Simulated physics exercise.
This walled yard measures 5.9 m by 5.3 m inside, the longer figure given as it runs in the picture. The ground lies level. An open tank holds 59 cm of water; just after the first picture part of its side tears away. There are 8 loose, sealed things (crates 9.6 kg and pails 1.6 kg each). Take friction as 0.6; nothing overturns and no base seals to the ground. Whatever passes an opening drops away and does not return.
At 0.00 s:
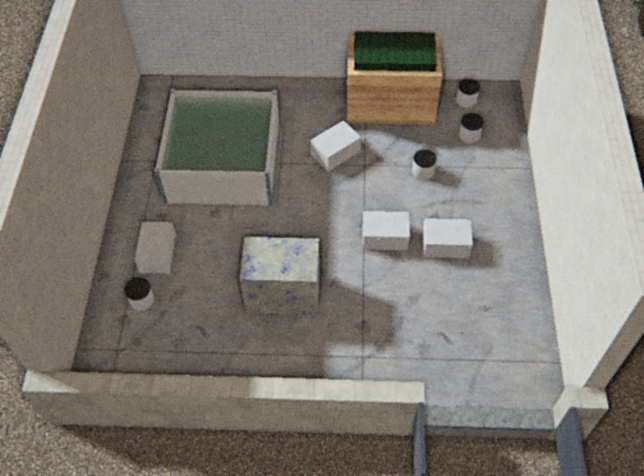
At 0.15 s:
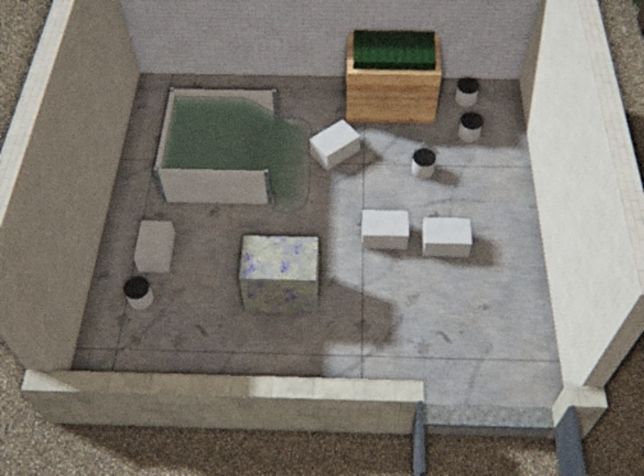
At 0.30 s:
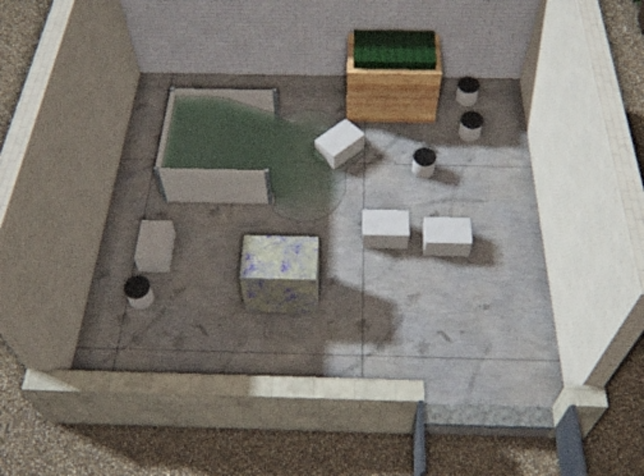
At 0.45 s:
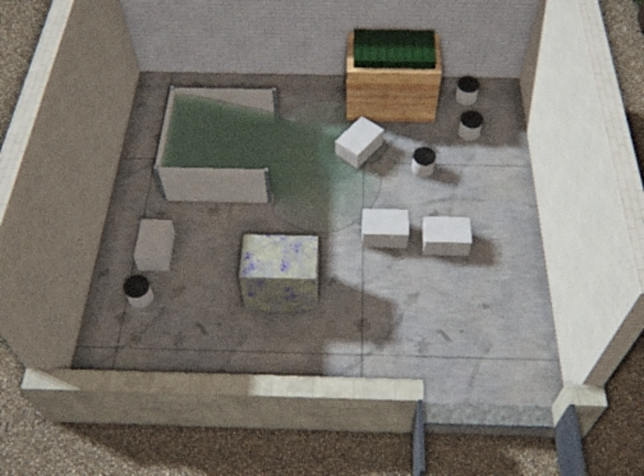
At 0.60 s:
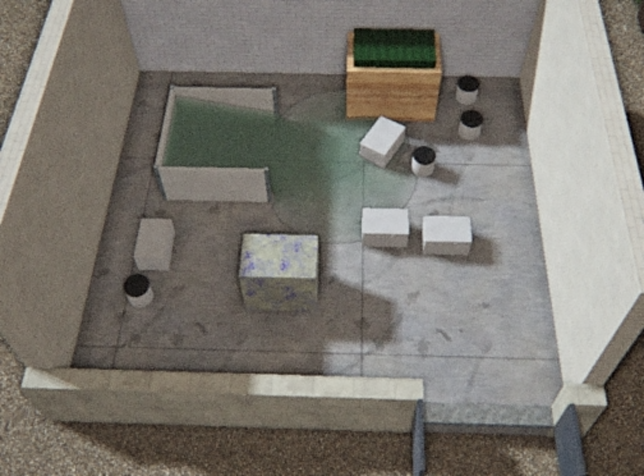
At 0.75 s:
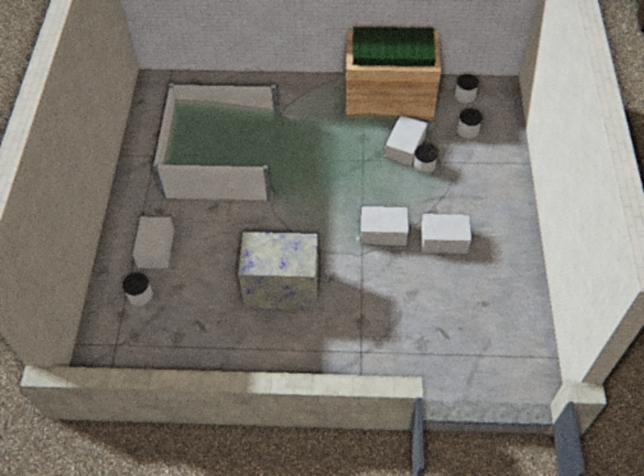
Green water spreads from the tank's open right side and pushes a white crate rightward.
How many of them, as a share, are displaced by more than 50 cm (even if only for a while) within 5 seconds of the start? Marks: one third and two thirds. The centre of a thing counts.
That comes to two thirds or more.
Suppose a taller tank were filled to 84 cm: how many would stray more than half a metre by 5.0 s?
Then 6.
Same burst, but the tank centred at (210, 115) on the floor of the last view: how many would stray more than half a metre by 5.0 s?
Then 6.
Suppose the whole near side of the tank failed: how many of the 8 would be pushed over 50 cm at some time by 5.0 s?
Then 3.
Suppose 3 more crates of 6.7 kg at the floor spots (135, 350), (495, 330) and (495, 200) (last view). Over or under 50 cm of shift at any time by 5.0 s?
In turn: Under, past it, past it.
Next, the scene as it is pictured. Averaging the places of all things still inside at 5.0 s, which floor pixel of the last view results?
Around (366, 247).
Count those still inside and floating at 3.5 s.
At that moment 5.
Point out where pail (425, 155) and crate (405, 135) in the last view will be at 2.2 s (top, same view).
Near (531, 160) and (512, 140).
After 1.1 s 2 of 8 are over 50 cm from their spots; 1 afloat.
After 2.2 s 5 of 8 are over 50 cm from their spots; 3 afloat.
After 3.5 s 6 of 8 are over 50 cm from their spots; 5 afloat.
After 5.0 s 6 of 8 are over 50 cm from their spots, and 6 have been at some point; 4 afloat.
